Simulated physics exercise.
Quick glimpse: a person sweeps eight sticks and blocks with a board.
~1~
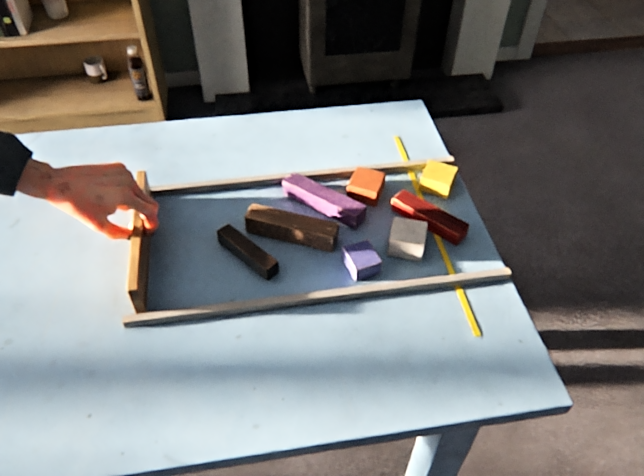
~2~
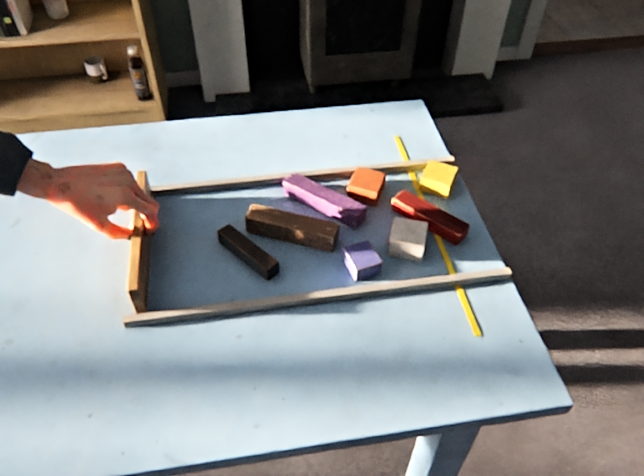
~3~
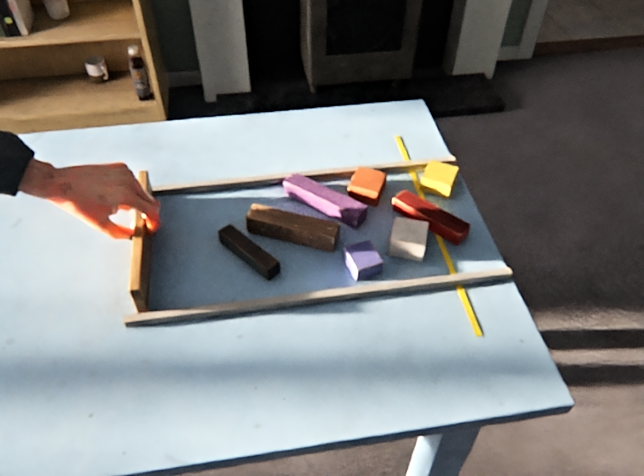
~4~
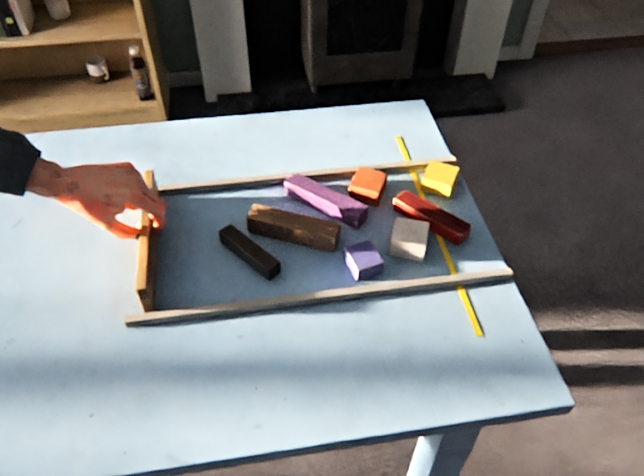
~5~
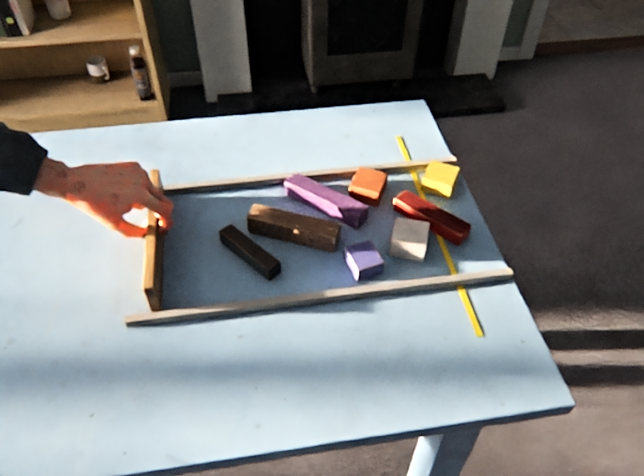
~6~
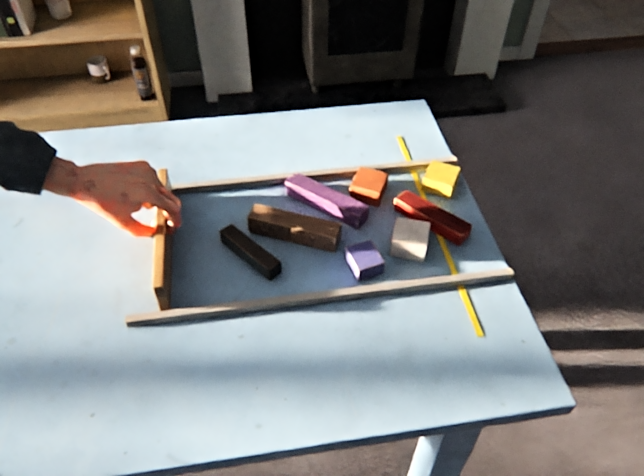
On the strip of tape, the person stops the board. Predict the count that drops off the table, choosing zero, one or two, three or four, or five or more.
Seems three or four of them come crashing down.
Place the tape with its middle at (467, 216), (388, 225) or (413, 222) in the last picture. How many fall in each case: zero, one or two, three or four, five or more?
Taking the three tapes one at a time, the answers are five or more, then none at all, then 1 or 2.
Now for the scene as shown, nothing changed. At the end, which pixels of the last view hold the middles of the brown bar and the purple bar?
The brown bar stops around (466, 210); the purple bar around (456, 187).
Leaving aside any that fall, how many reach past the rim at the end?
The tally is 2.
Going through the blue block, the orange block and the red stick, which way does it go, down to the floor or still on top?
Blue block - still on top, orange block - gone, red stick - gone.
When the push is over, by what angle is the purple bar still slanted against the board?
The angle is some 30°.
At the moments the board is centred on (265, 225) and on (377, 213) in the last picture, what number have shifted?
It comes to 2 for the first spot, 8 for the other.
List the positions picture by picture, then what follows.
Yellow block (438, 179); red stick (429, 217); white block (408, 239); board (141, 238); tape (430, 220), in the first picture.
Red stick (429, 217); brown bar (292, 228), in the second picture.
White block (409, 239); blue block (363, 260), in the third picture.
Yellow block (440, 179); black bar (249, 251), in the fourth picture.
Red stick (431, 217); orange block (368, 186), in the fifth picture.
Yellow block (441, 179); red stick (432, 217); white block (410, 239); board (164, 236); tape (433, 220), in the sixth picture.
Soon after, none off yet; yellow block at rest near (441, 179); red stick at rest near (432, 217); white block at rest near (410, 239).
Then, none off yet; yellow block at rest near (441, 179); red stick moving near (436, 215); white block moved about its own width near (445, 245).
At rest, the number that fall off is three or four; fallen, orange block, white block, red stick and yellow block.
